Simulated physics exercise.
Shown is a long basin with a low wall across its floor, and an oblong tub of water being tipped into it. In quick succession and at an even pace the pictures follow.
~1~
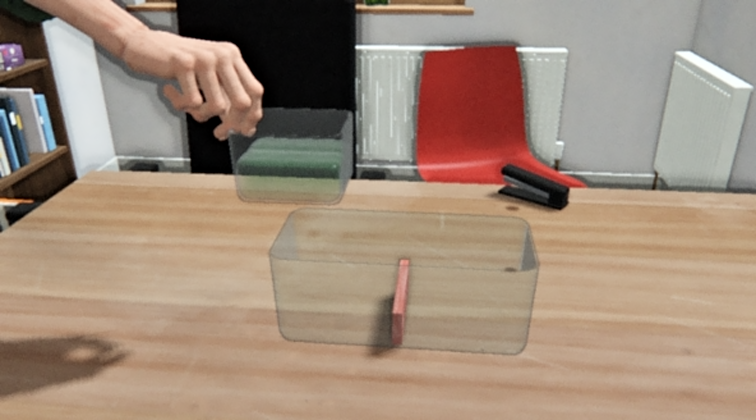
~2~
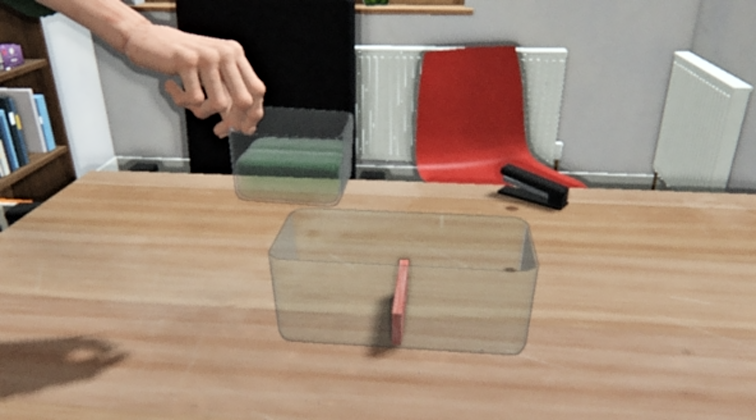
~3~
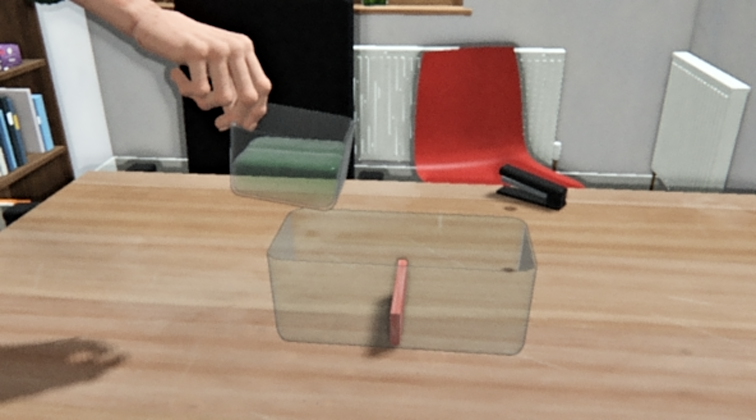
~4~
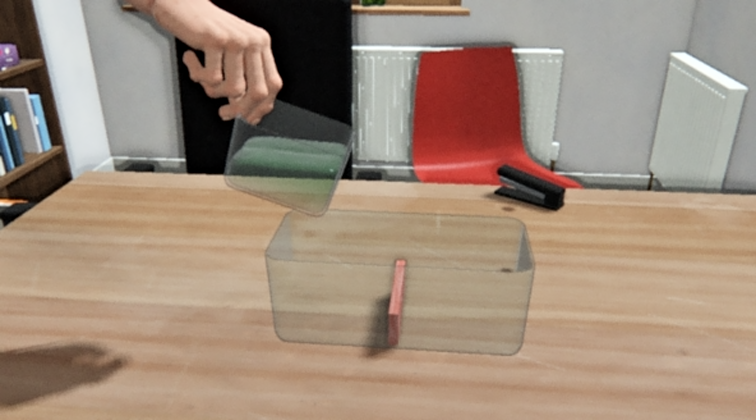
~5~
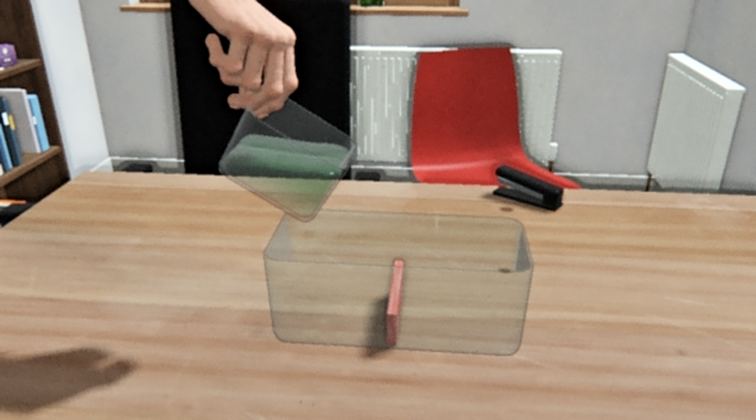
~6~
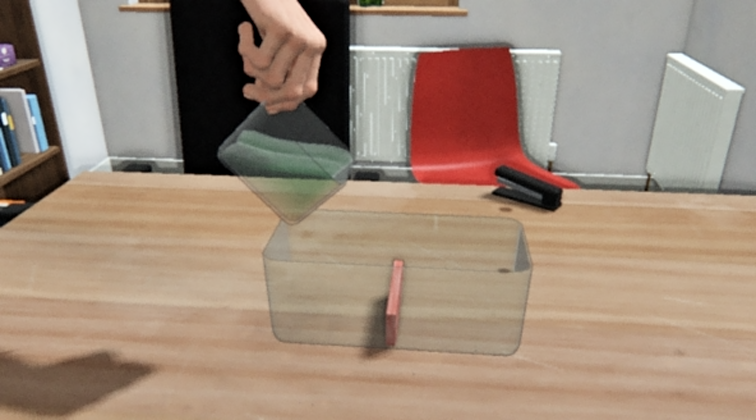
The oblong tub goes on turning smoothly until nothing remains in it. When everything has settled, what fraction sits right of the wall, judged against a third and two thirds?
It settles with less than one third on the right.
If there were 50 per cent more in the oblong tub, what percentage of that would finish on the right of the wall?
About 30 in a hundred.
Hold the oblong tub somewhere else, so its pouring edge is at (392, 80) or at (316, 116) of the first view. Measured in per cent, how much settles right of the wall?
It works out to around 85 % and then around 10 %.
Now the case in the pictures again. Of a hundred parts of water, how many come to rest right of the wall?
I'd say close to 10 per cent.
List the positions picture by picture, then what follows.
The first frame shows tilt 0°; pouring edge (347, 125); surface from (247, 149) to (346, 152); the long basin's rim runs from (281, 233) to (533, 244); the wall's top is at (401, 286).
The second frame shows tilt 2°; pouring edge (347, 127); surface from (246, 148) to (346, 152).
The third frame shows tilt 9°; pouring edge (349, 134); surface from (245, 148) to (345, 153).
The fourth frame shows tilt 19°; pouring edge (351, 144); surface from (241, 148) to (345, 156).
The fifth frame shows tilt 32°; pouring edge (351, 158); surface from (236, 146) to (346, 159).
The sixth frame shows tilt 47°; pouring edge (348, 173); surface from (233, 140) to (348, 163); 1 per cent is over the edge.
A moment on, the oblong tub is tipped right over and 22 per cent is still to pour, 51 is left of the wall and 3 right of it.
Next, the oblong tub is tipped right over and 4 per cent is still to pour, 80 is left of the wall and 5 right of it.
Then the oblong tub is tipped right over and 0 per cent is still to pour, 87 is left of the wall and 10 right of it.
Later the oblong tub is tipped right over and 0 per cent is still to pour, 87 is left of the wall and 11 right of it.
At rest 87 per cent lies left of the wall, 11 right of it and 2 outside.
